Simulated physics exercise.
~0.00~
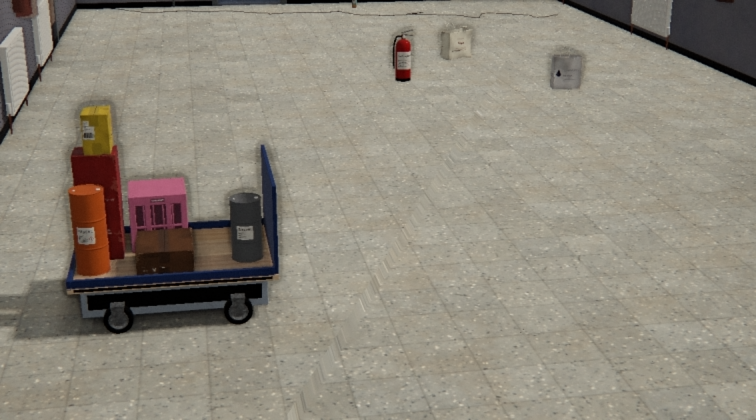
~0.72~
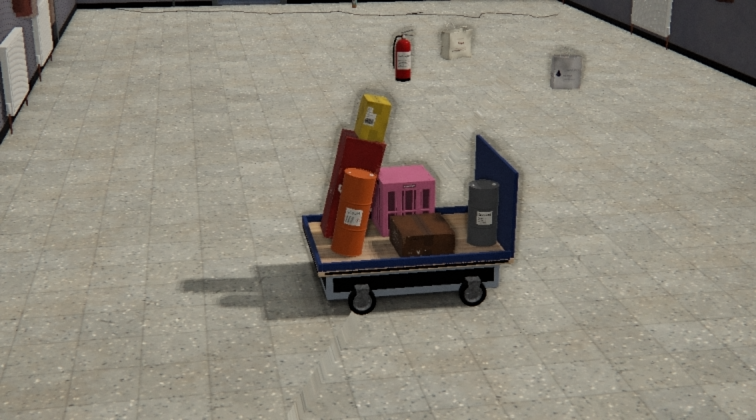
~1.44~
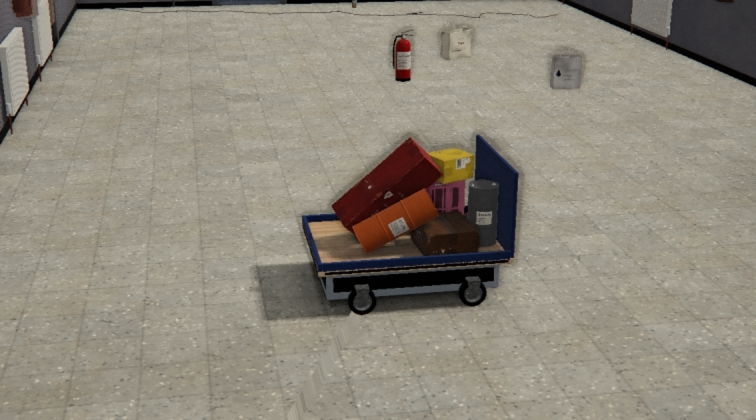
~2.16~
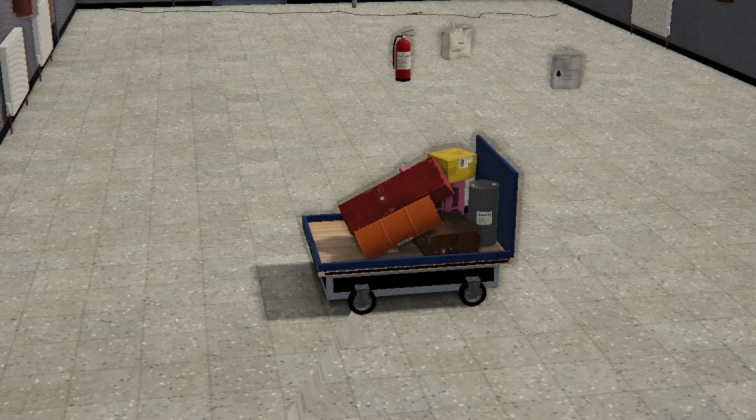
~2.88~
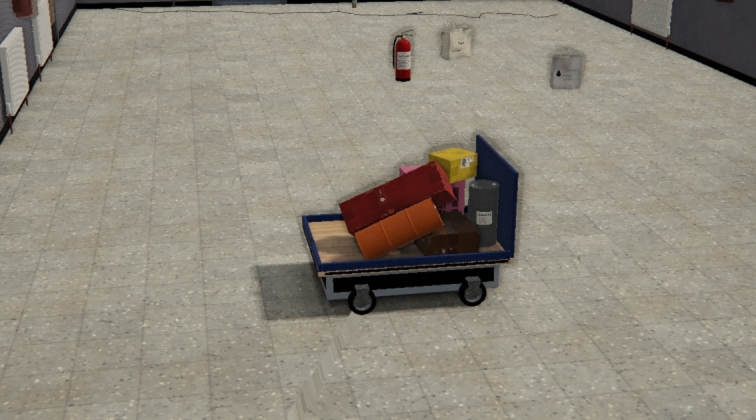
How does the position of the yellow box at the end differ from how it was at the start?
At the start the yellow box stands upright on top of the red box, but at the end it lies on its side near the tall board.
